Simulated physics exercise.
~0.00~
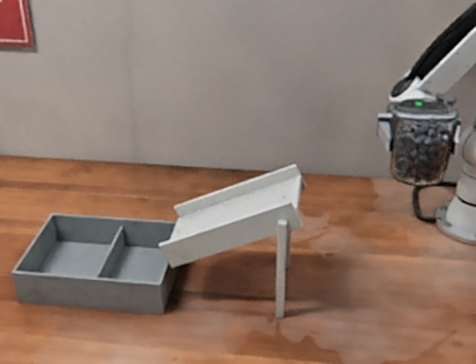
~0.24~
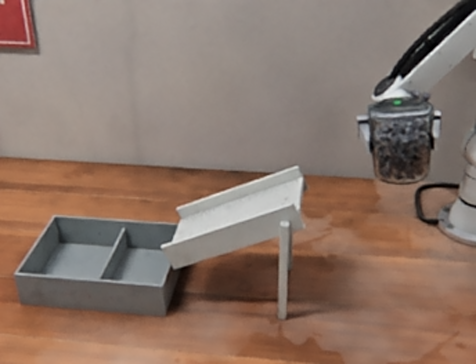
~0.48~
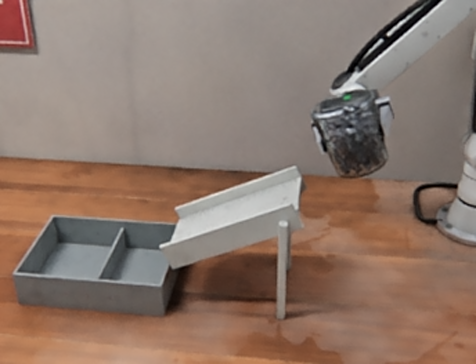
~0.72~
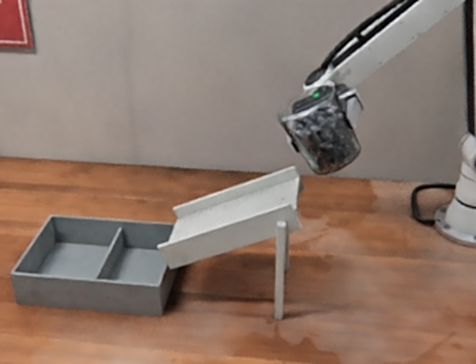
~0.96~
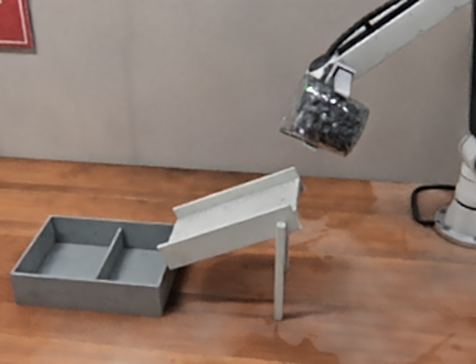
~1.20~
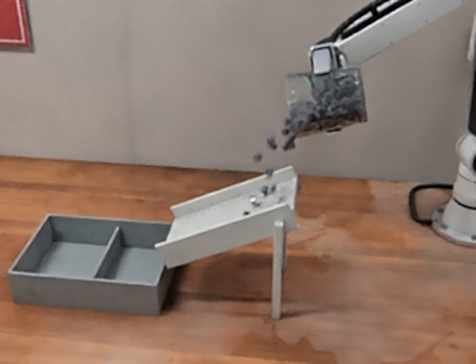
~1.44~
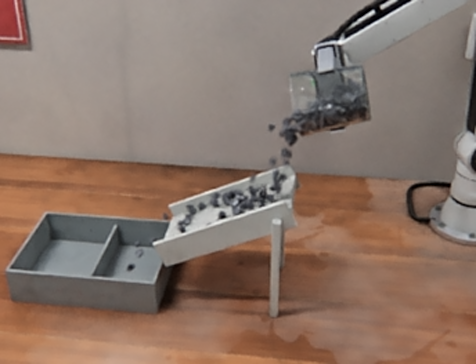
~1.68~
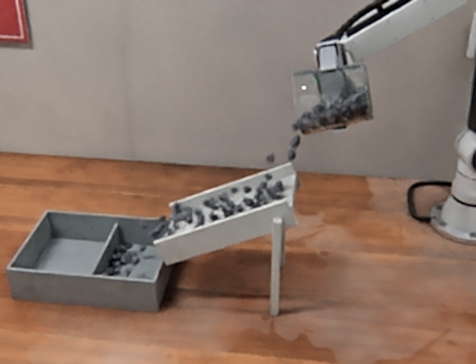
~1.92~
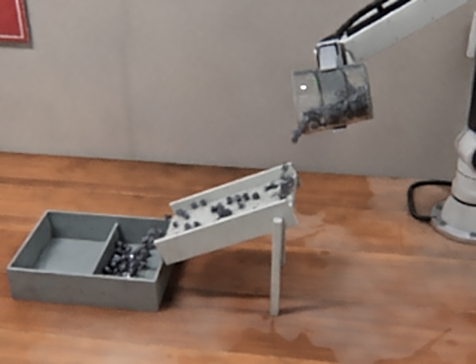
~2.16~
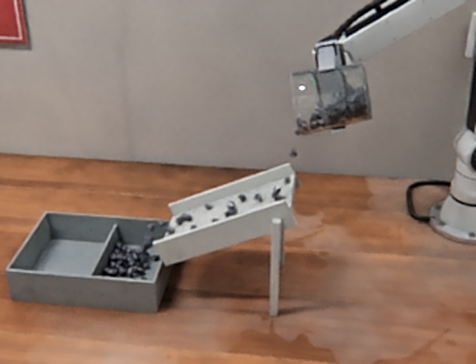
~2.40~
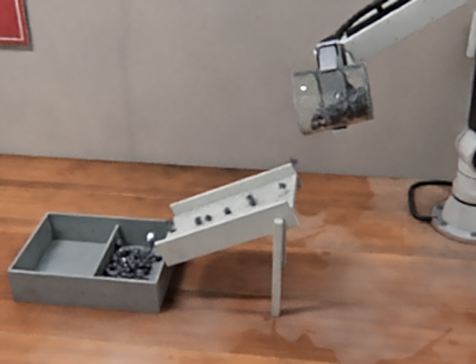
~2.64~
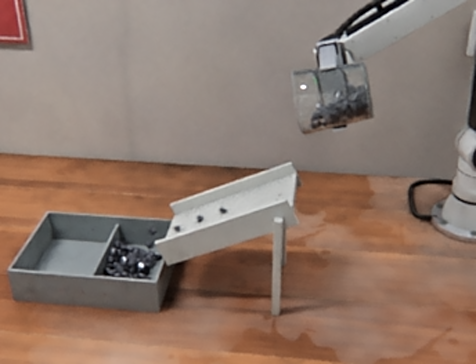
On a reddish-brown wooden table against a plain grey wall, seen from the front and slightly above, a pale sloping chute on a leg leads down to a grey box split into two parts. At the right, a white robot arm holds a clear tumbler full of small dark pebbles. The arm carries the tumbler left, tipping it above the chute's high end. Pebbles spill out, tumble down the slope and drop into the box's right part. The stream thins and stops, leaving a heap there, a few pebbles on the chute and many still in the tilted tumbler.
